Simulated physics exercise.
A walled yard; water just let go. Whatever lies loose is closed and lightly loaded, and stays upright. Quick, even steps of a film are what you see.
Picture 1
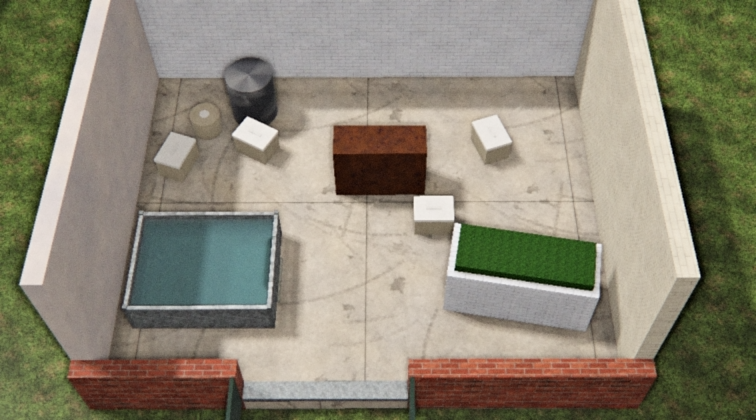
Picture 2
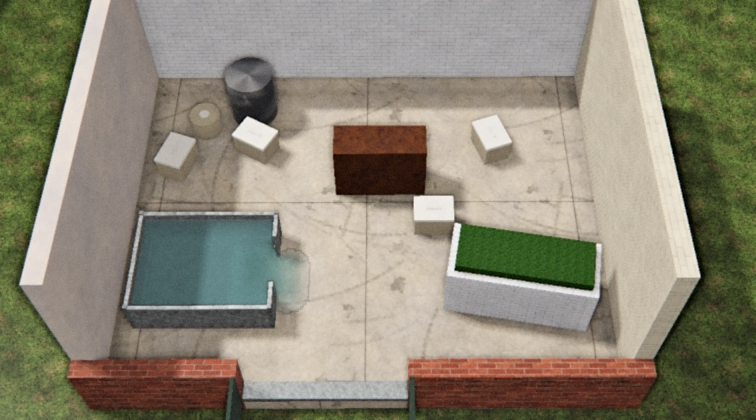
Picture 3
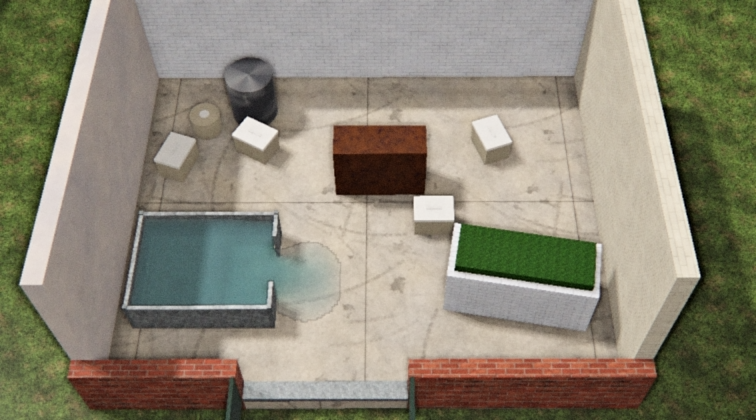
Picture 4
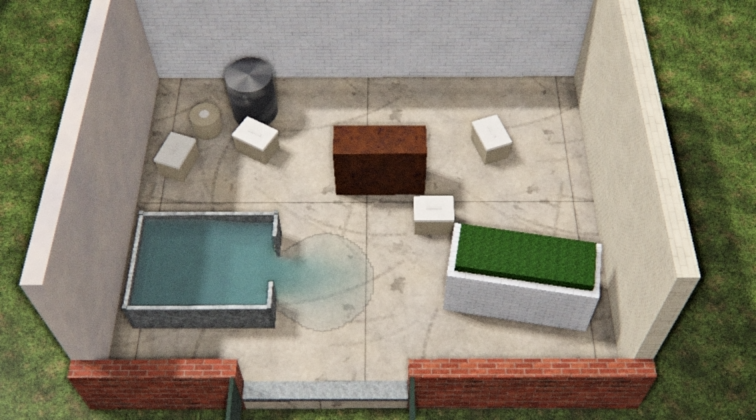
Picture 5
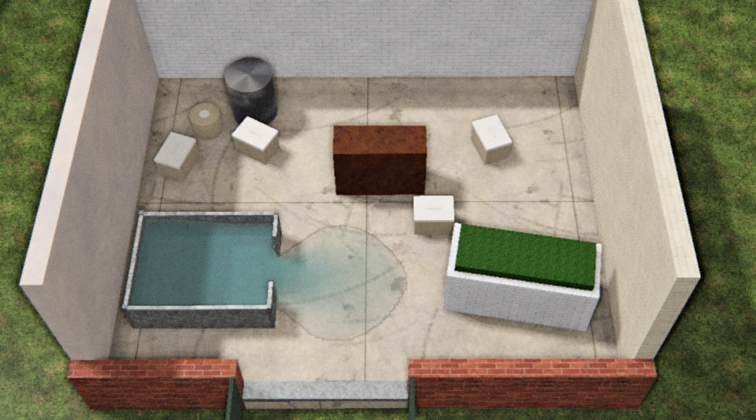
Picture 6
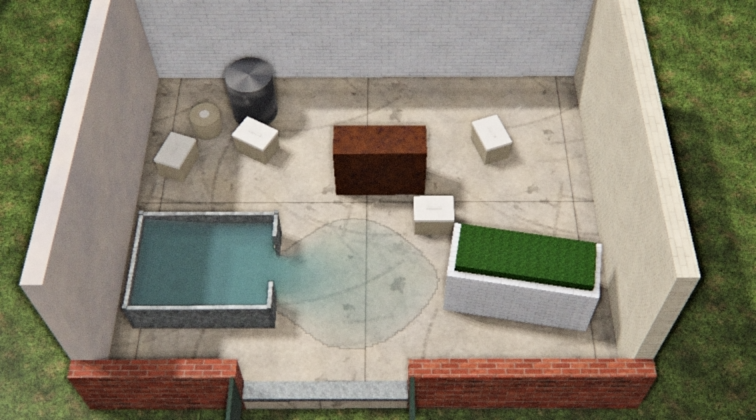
Water pouring through a gap in a stone tank's right side and spreading across a walled yard, blocks and containers staying still.
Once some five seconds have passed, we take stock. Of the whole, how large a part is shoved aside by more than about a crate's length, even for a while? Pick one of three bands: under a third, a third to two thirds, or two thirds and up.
Under a third.
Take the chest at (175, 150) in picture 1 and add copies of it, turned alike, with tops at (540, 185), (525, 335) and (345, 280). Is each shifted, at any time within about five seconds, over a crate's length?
One by one: Hardly budges; knocked well away; knocked well away.
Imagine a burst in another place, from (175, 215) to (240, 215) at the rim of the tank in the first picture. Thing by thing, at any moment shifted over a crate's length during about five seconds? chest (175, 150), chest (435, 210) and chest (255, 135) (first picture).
Object by object: Displaced that much, less than that, displaced that much.
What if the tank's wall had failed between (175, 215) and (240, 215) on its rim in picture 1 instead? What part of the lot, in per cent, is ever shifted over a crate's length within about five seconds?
About 60 per cent.
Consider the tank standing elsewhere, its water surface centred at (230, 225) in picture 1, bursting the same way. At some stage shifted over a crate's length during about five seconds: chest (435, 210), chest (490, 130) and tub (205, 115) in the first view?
First displaced far, then never went far, then never went far.
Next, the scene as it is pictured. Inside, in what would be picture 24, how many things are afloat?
I get 0.
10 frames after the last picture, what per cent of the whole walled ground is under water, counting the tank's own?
Close to 40 per cent, tank included.
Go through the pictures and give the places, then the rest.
In the first frame, a tub at (204, 114) rests on the ground; a chest at (492, 132) rests on the ground; 0 of 5 have shifted.
In the second frame, a tub at (204, 114), on the bottom; a chest at (492, 132) rests on the ground; 0 of 5 have shifted.
In the third frame, a tub at (204, 114), on the bottom; a chest at (492, 132) rests on the ground; 0 of 5 have shifted.
In the fourth frame, a tub at (204, 114) rests on the ground; a chest at (492, 132), on the bottom; 0 of 5 have shifted.
In the fifth frame, a tub at (204, 114), on the bottom; a chest at (492, 132), on the bottom; 0 of 5 have shifted.
In the sixth frame, a tub at (204, 114), on the bottom; a chest at (492, 132) rests on the ground; 0 of 5 have shifted.
A moment on, 0 of 5 are well off their spots; 0 afloat.
Next, 0 of 5 are well off their spots; 0 afloat.
Later, 1 of 5 are well off their spots; 0 afloat.
In the end, 1 of 5 are well off their spots, and 1 have been at some point; 0 afloat.
